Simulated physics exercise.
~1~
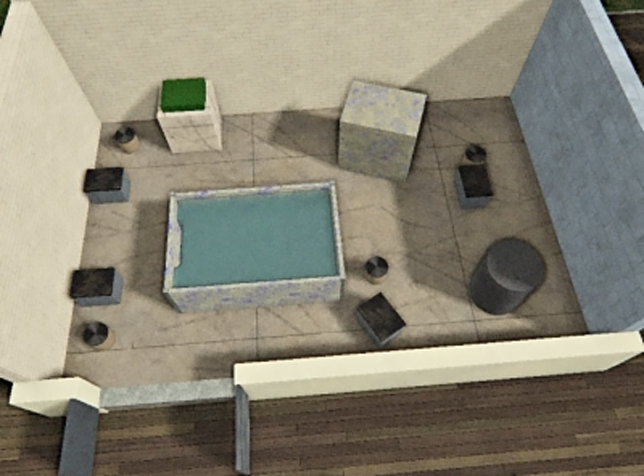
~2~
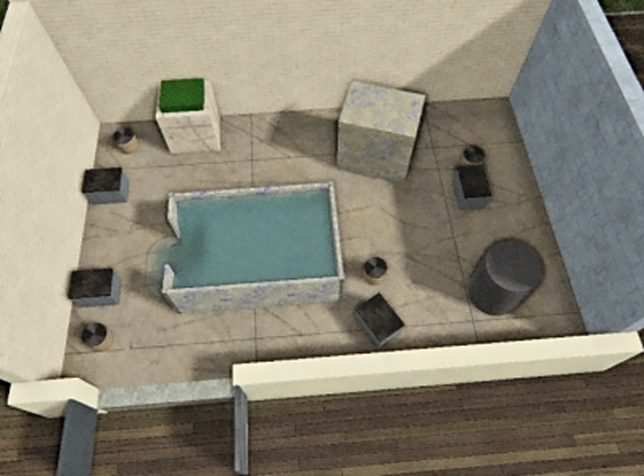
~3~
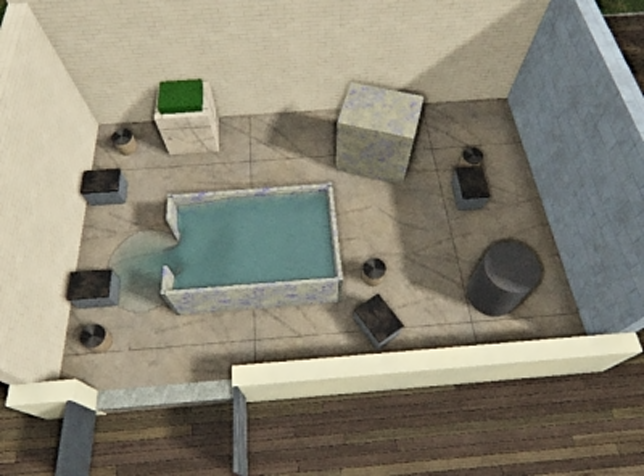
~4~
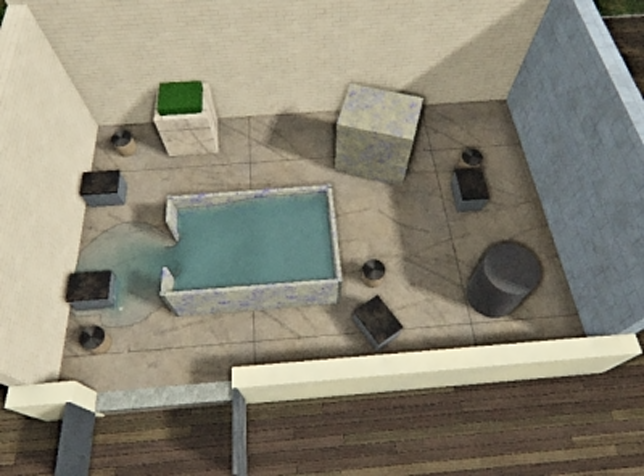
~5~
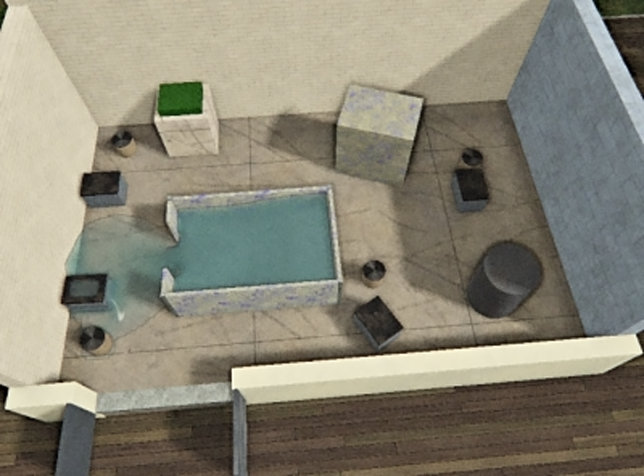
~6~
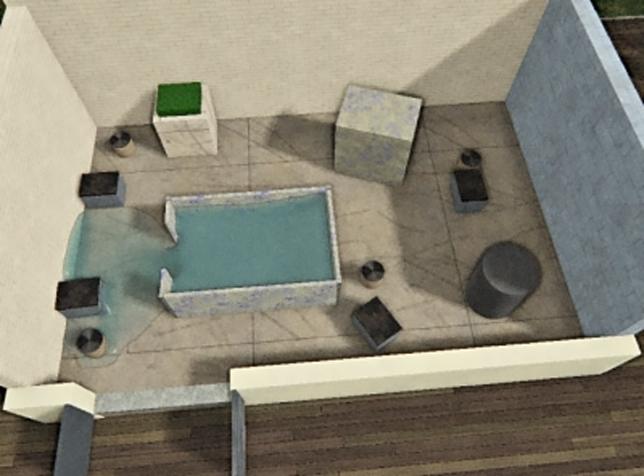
Walled service yard, water pouring from a gap in a raised pool's left side, spreading leftward and nudging one dark chest slightly.
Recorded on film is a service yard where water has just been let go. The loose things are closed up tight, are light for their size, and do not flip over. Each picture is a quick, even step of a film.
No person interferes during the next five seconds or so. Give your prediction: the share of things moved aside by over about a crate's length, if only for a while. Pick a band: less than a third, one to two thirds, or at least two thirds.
The fraction is one to two thirds of them.
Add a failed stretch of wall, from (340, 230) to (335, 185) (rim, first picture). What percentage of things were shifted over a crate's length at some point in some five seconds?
I'd put it around 40 percent.
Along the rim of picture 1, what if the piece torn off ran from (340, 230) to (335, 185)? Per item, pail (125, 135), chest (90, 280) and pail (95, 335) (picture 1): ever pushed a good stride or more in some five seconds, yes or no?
Here is how they go, in order: Fails to go that far, fails to go that far, and fails to go that far.
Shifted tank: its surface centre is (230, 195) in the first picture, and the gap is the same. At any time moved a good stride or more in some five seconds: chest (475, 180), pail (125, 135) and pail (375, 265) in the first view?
First never went far, then displaced far, then never went far.
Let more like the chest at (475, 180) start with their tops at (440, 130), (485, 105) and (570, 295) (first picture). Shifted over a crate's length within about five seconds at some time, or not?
Results - 1: Doesn't go far; 2: Doesn't go far; 3: Doesn't go far.
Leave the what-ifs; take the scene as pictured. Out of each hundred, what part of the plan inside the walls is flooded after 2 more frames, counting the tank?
I reckon around 20 per cent.
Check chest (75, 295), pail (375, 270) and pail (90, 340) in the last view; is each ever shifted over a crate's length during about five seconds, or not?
In turn: Pushed that far, less than that, shifted that much.
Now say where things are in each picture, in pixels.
In the first picture, a chest at (92, 282), on the bottom; a pail at (96, 334), on the bottom; 0 of 8 have shifted.
In the second picture, a chest at (90, 282), on the bottom; a pail at (94, 334), on the bottom; 0 of 8 have shifted.
In the third picture, a chest at (89, 284), on the bottom; a pail at (93, 336), on the bottom; 0 of 8 have shifted.
In the fourth picture, a chest at (88, 285), on the bottom; a pail at (92, 337) rests on the ground; 0 of 8 have shifted.
In the fifth picture, a chest at (84, 288) rests on the ground, close to its start; a pail at (92, 338), on the bottom; 1 of 8 have shifted.
In the sixth picture, a chest at (77, 293) rests on the ground, close to its start; a pail at (90, 341), on the bottom; 1 of 8 have shifted.
A moment on, 0 of 8 are well off their spots; 1 afloat.
Next, 3 of 8 are well off their spots; 0 afloat.
Later, 3 of 8 are well off their spots; 2 afloat.
In the end, 4 of 8 are well off their spots, and 4 have been at some point; 0 afloat.
